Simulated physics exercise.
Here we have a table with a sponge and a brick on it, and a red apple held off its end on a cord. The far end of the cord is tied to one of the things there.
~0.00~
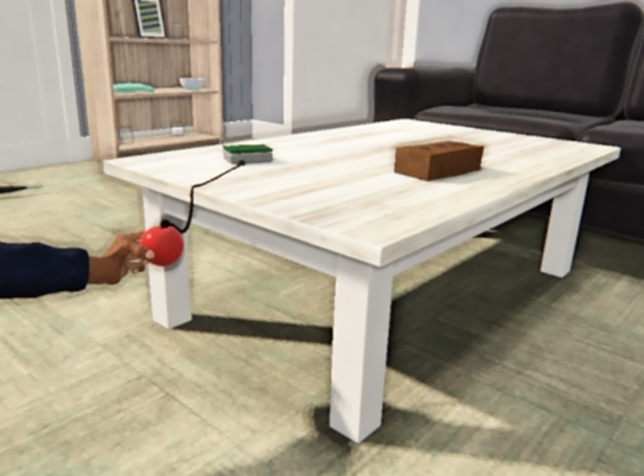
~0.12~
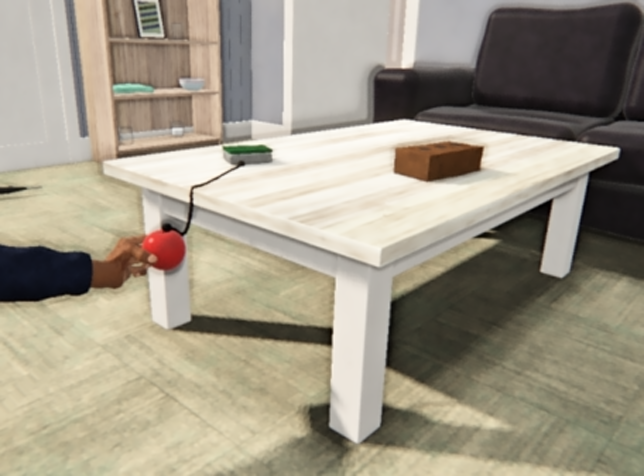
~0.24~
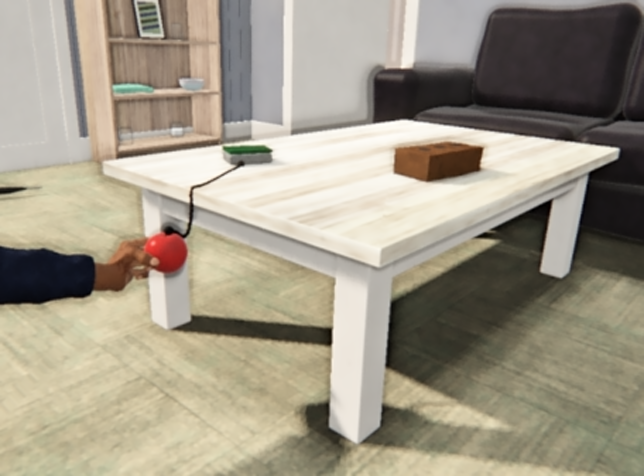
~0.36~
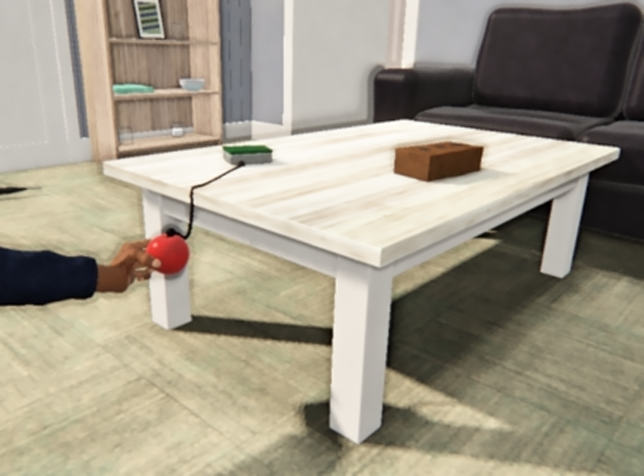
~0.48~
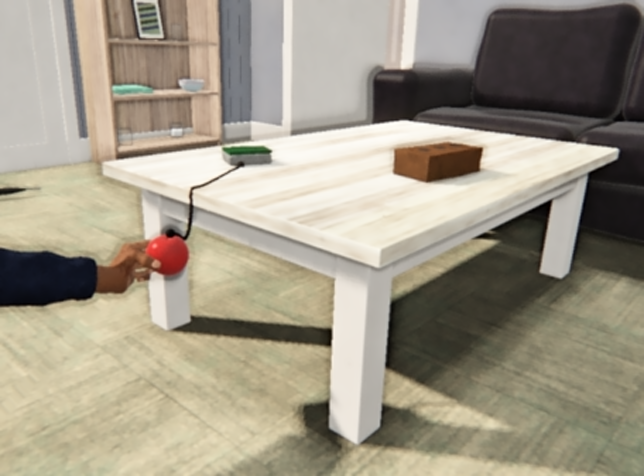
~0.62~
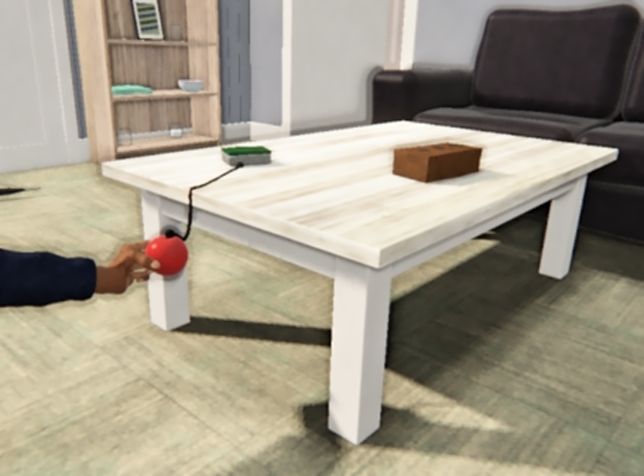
Red apple held by a hand beside a white table, shifting very slightly, its dark cord tied to a sponge near a brick.
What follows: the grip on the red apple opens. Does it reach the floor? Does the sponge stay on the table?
In the end the red apple lands on the floor; the sponge follows it down.
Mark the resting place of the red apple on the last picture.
It ends at (167, 372).
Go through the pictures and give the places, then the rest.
Red apple (162, 246); brick (441, 146); sponge (248, 146), in the first picture.
Red apple (164, 250), in the second picture.
Red apple (166, 253), in the third picture.
Red apple (168, 254); cord through (225, 174) (205, 184), in the fourth picture.
Red apple (168, 255); cord through (225, 175) (205, 185), in the fifth picture.
Red apple (167, 256); brick (439, 148); sponge (246, 148); cord tied to the sponge, with little slack, in the sixth picture.
After 0.90 s, apple off the ground near (178, 345); brick in place; sponge tugged along near (222, 165).
After 1.12 s, apple on the floor near (184, 364); brick in place; sponge over the edge.
After 1.38 s, apple on the floor near (181, 363); brick in place; sponge down on the floor.
In the end, apple on the floor near (167, 372); brick in place; sponge down on the floor. The red apple drops all the way and the sponge is dragged off.
